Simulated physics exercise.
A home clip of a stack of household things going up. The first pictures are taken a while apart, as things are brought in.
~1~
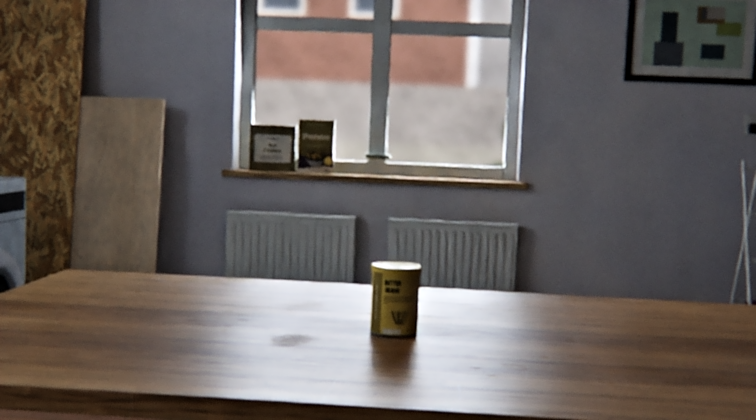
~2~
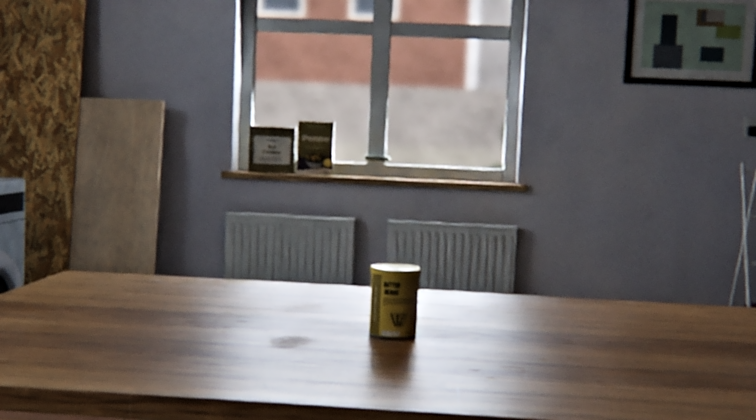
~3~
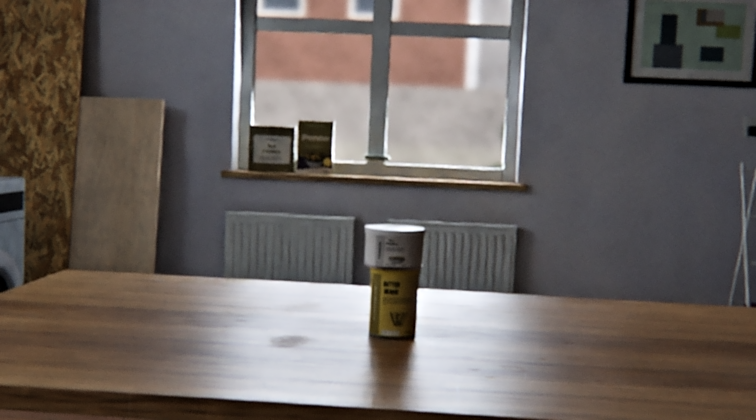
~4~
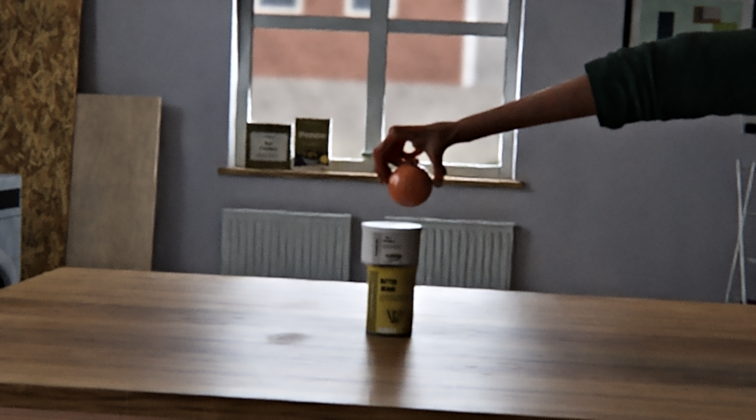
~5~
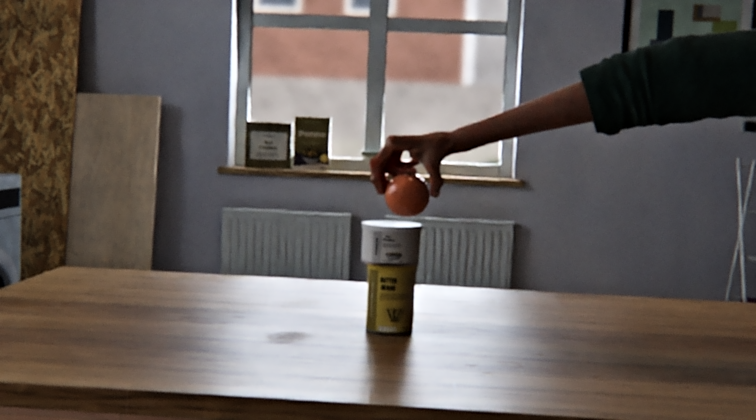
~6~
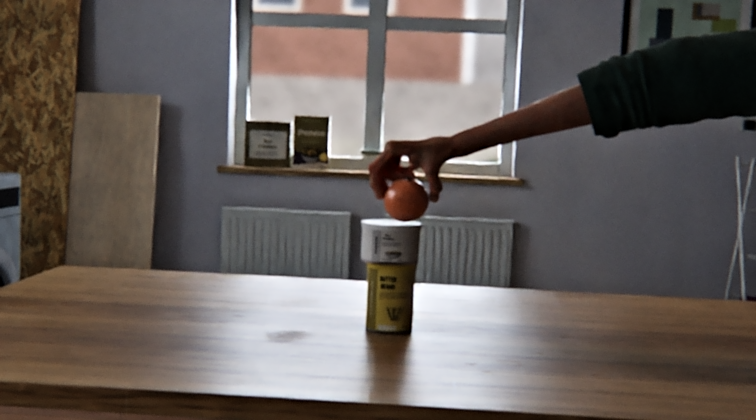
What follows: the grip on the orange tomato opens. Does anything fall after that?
In the end the pile holds.
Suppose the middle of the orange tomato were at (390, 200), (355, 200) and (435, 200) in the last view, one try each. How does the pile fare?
First, it stays up; second, it comes apart; third, it comes apart.
Then, 1.00 s after the last picture, nothing has stirred.
Then, 2.10 s after the last picture, orange tomato resting near (406, 201).
At rest, all 3 in place. Seen from the same camera at the end, orange tomato near (406, 201). The pile keeps its balance.
